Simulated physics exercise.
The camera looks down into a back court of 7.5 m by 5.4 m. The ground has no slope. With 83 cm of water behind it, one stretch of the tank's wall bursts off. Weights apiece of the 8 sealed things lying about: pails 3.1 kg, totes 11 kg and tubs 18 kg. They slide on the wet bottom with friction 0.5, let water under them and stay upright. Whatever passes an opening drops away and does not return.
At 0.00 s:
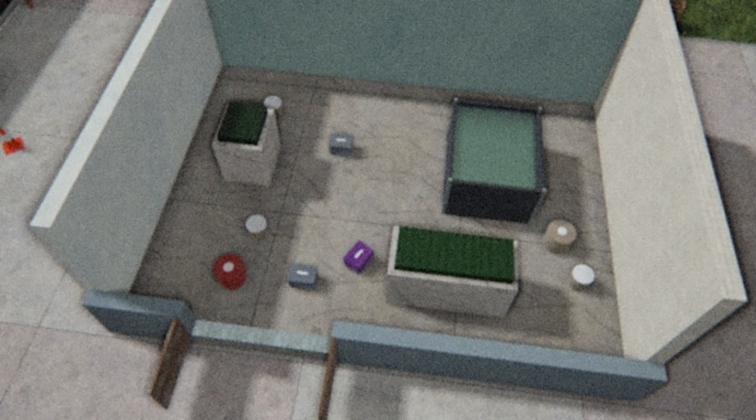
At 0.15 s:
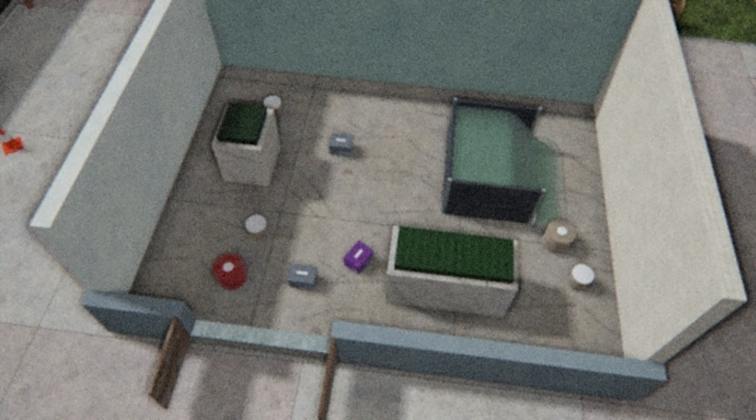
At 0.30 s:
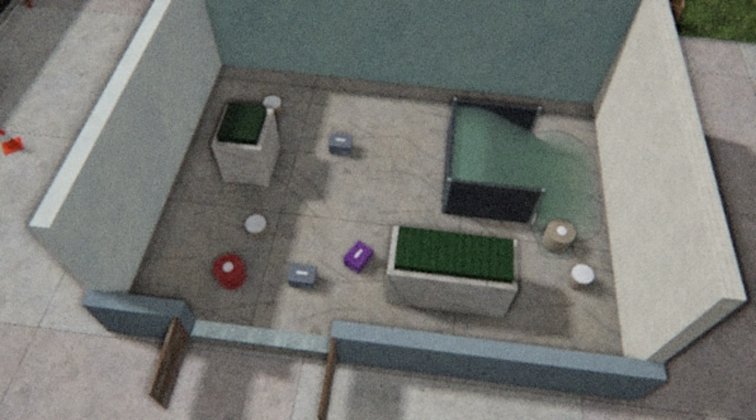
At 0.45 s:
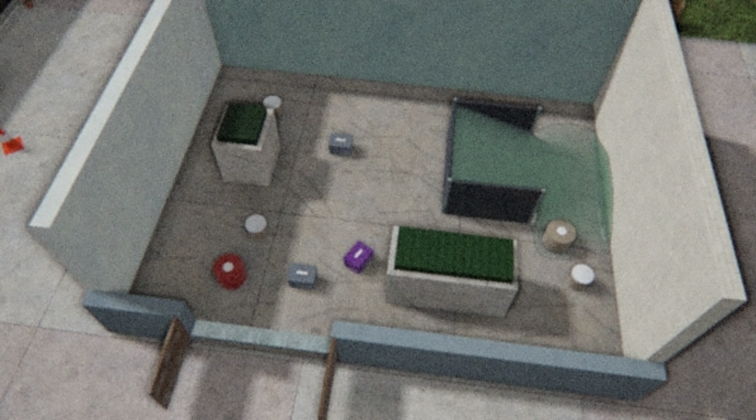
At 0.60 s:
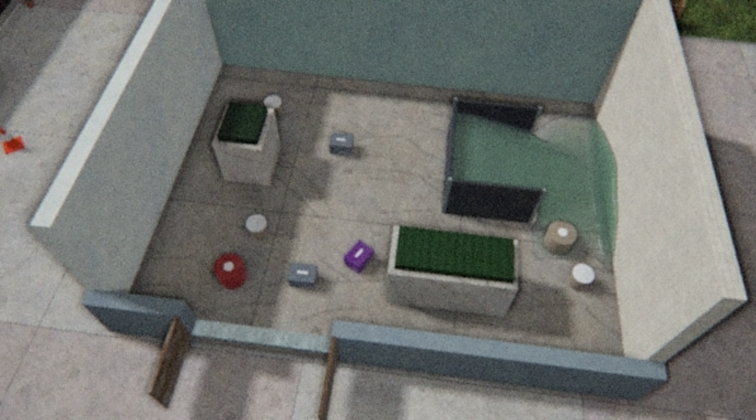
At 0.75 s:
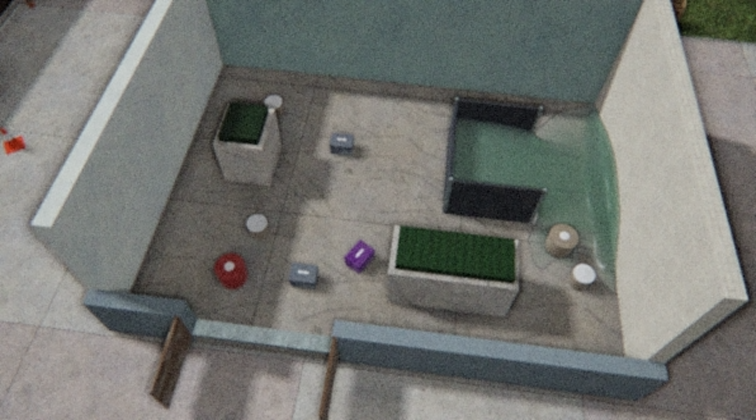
Green-tinted water pours out of the open right side of a dark-walled tank in a walled court, spreads across the ground to the pale right wall, then widens toward the tan and white tubs, while the purple tote stays still.
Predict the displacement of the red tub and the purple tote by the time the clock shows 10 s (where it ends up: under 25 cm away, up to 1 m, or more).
Red tub holds its place, purple tote holds its place.
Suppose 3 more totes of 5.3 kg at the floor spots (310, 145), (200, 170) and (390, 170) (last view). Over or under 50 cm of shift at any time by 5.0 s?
In that order: Under, less, less.
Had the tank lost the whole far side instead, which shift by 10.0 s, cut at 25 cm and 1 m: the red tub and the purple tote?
In that case the red tub stays put, the purple tote barely shifts.
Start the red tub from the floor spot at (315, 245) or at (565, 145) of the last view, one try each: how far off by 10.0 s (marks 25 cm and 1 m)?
In that order: It stays put; it gets carried off.
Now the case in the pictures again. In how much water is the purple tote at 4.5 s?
Roughly 1 cm.
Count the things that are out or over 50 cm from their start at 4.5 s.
3 of them.
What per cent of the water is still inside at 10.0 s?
Some 94 per cent remains.
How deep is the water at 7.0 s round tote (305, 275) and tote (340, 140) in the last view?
About 4 and 2 cm.
After 2.0 s the red tub is near (229, 267), 0.0 m from its start, aground; the purple tote is near (360, 253), 0.0 m from its start, aground; 0 of 8 are out; 0 afloat.
After 4.5 s the red tub is near (229, 267), 0.0 m from its start, aground; the purple tote is near (360, 253), 0.0 m from its start, aground; 0 of 8 are out; 1 afloat.
After 7.0 s the red tub is near (229, 267), 0.0 m from its start, aground; the purple tote is near (360, 253), 0.0 m from its start, aground; 1 of 8 are out; 2 afloat.
After 10.0 s the red tub is near (229, 267), 0.0 m from its start, aground; the purple tote is near (360, 253), 0.0 m from its start, aground; 1 of 8 are out; 2 afloat.
